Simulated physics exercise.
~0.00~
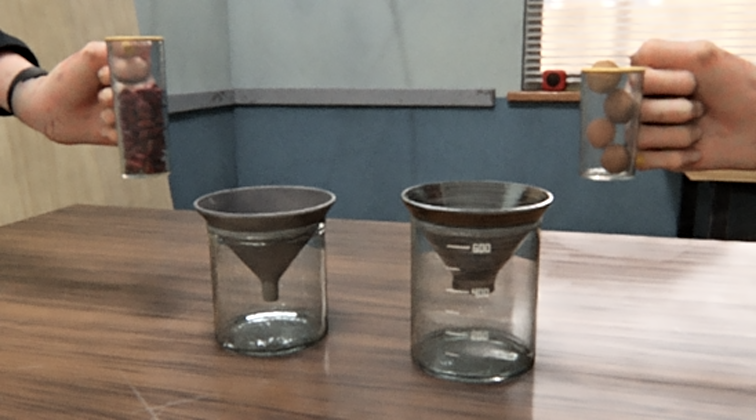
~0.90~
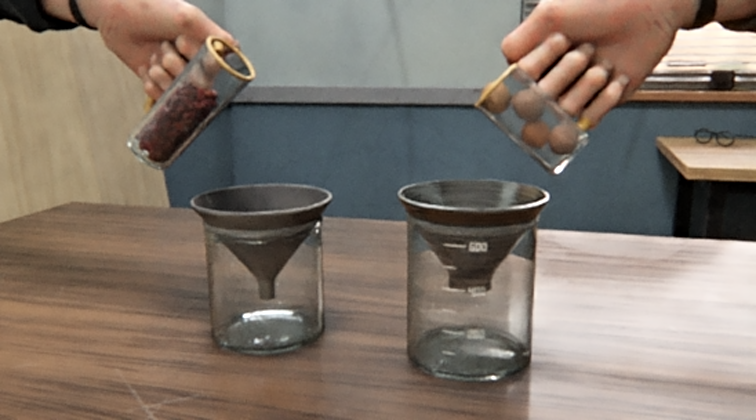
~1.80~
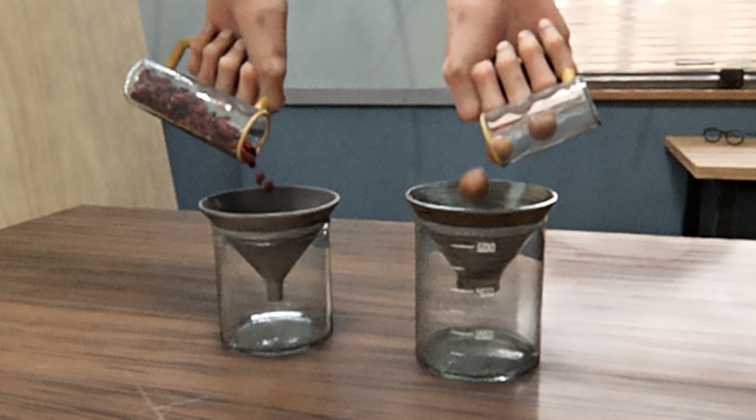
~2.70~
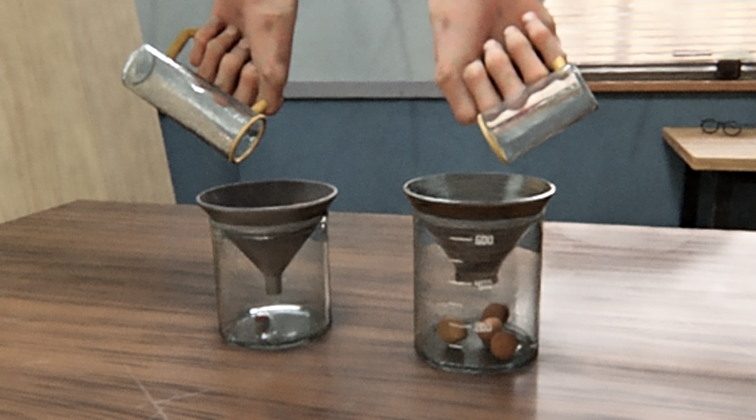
The footage shows two hands tipping small clear cups over funnels set in glass jars, the left holding small dark red pieces and the right brown balls, until both cups are empty; the balls end up in the right jar, while nearly all the red pieces stay in the left funnel.
